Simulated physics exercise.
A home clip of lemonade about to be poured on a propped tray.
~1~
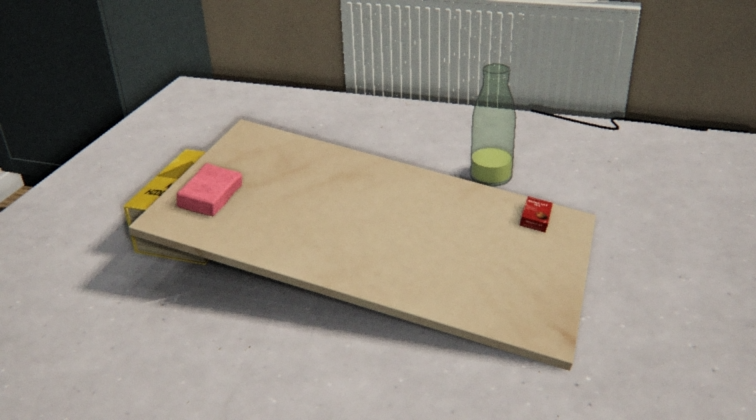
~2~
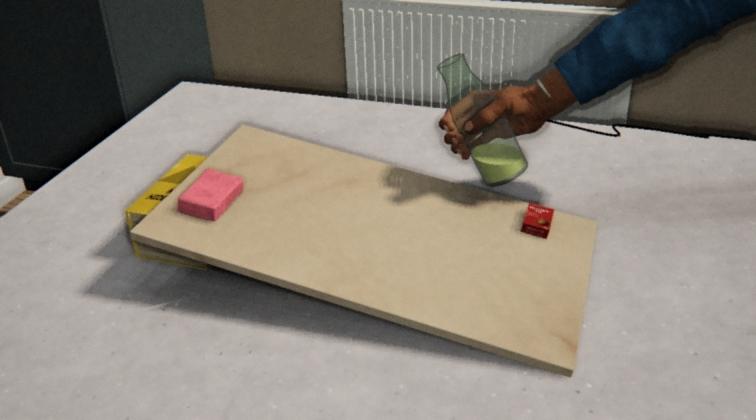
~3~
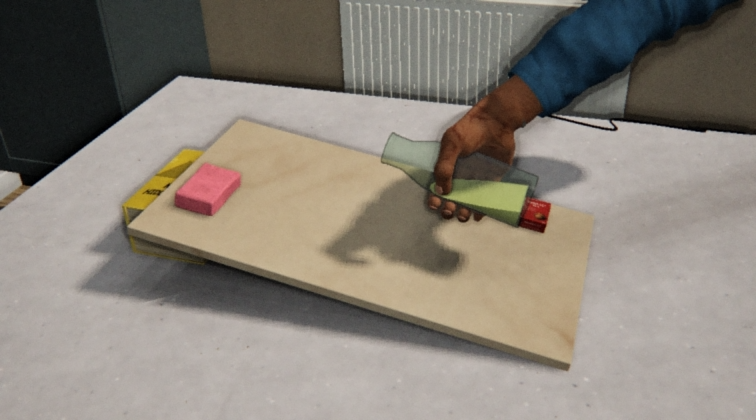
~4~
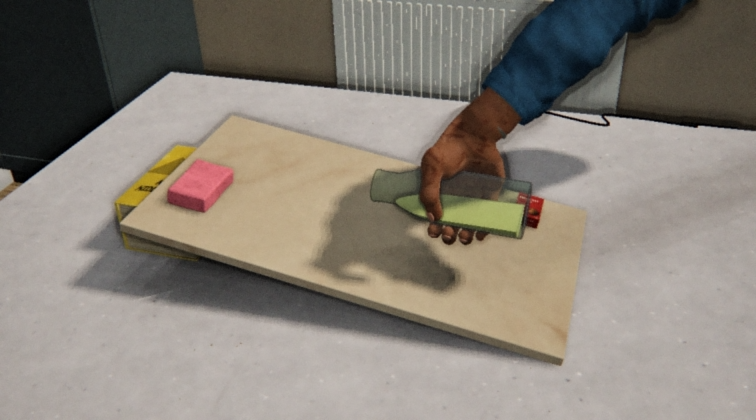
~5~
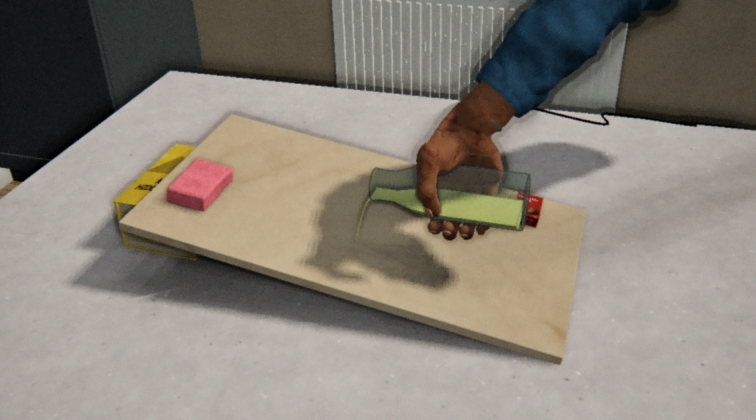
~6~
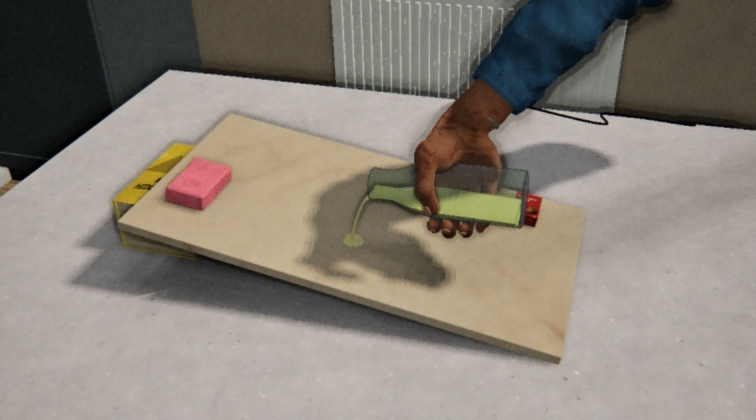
In the video, a hand lifts a glass bottle of yellow-green liquid beside a sloping wooden board holding a pink sponge and a small red carton, tips it sideways over the board, and pours a thin stream onto the surface.
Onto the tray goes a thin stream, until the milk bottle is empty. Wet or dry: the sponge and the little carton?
The sponge escapes and the little carton escapes.
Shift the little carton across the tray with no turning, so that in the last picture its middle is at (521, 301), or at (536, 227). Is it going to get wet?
In the first spot it gets hit, in the second spot it stays clear.
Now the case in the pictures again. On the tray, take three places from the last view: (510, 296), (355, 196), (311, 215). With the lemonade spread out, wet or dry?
First one got to; second one left alone; third one left alone.
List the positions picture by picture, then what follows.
The first frame shows the tray slopes down to the right; milk bottle (494, 123) nearly empty; sponge (210, 189); little carton (536, 214).
The second frame shows milk bottle (478, 117) tipped 30° with all of its load; sponge (212, 195).
The third frame shows milk bottle (454, 174) tipped 75° with all of its load; little carton (535, 215).
The fourth frame shows the tray slopes down to the right; milk bottle (446, 197) tipped 90° with all of its load; sponge (201, 186).
The fifth frame shows the first of it lands; milk bottle (445, 193) tipped 90° with all of its load; little carton (527, 210).
The sixth frame shows the first of it lands; milk bottle (443, 191) tipped 90° with all of its load; sponge (199, 184); little carton (526, 209).
Next, it runs down to the right; the sponge is clear of it; the little carton is clear of it.
After that, it runs down to the right and off the end; the sponge is clear of it; the little carton is clear of it.
Finally, it runs down to the right and off the end; the sponge is clear of it; the little carton is clear of it.
